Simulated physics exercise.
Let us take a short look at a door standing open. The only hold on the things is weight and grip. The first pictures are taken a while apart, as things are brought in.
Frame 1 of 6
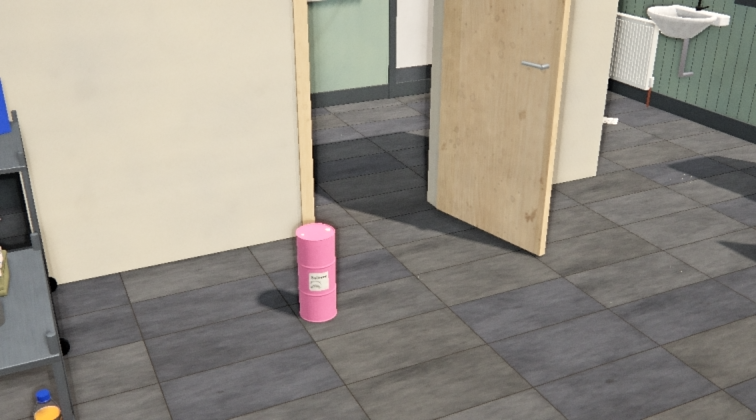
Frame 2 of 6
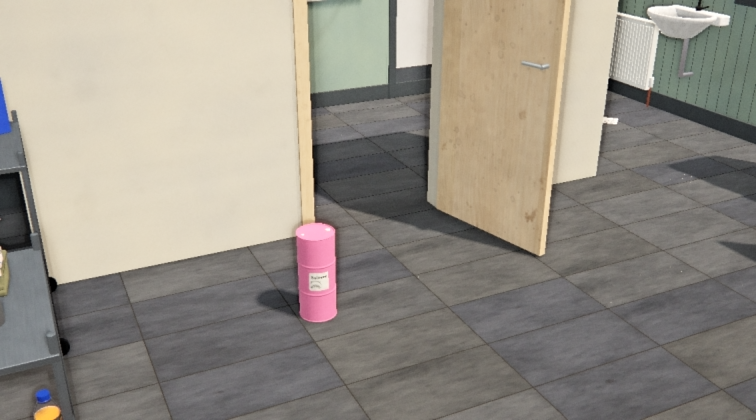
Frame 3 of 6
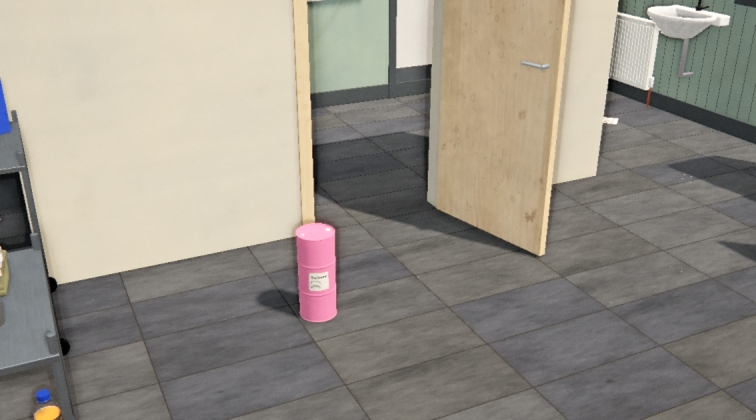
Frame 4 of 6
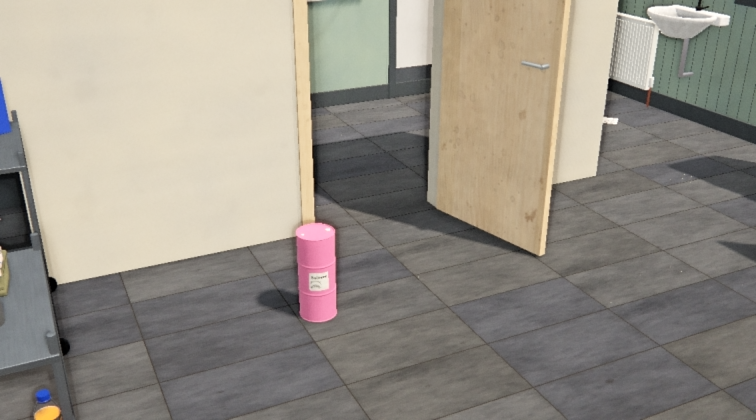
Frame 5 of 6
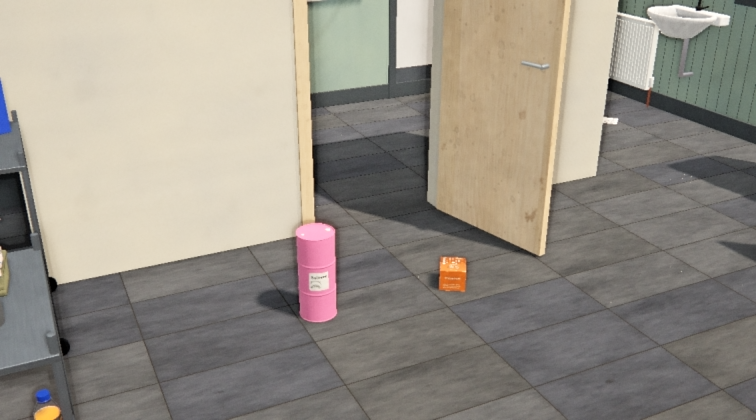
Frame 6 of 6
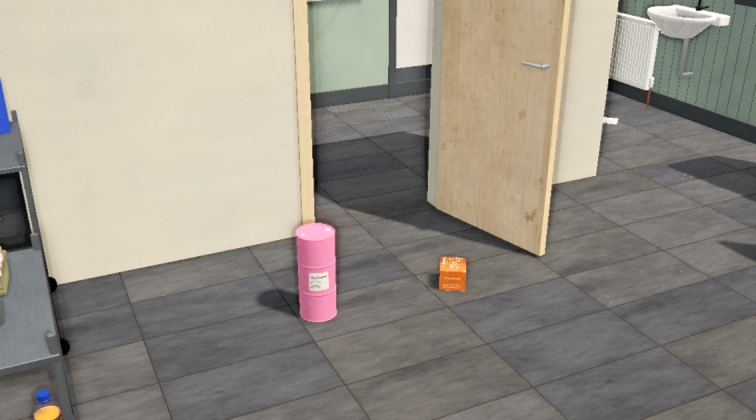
A wooden door stood wide open and still, with a pink canister on the grey tiled floor to its left, and then a small orange box appeared on the floor between them.
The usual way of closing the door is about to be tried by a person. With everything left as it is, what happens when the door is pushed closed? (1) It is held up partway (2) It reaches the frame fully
The answer is 2.
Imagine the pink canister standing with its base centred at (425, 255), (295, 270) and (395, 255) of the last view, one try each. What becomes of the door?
The first time it gets stopped, the second time it closes all the way, the third time it gets stopped.
Then, 0.80 s past the last view, door 67° open.
Then, 1.30 s past the last view, door 29° open.
Finally, door 0° open; both still in place. Final places as the last picture's camera would see them, orange box near (453, 274).
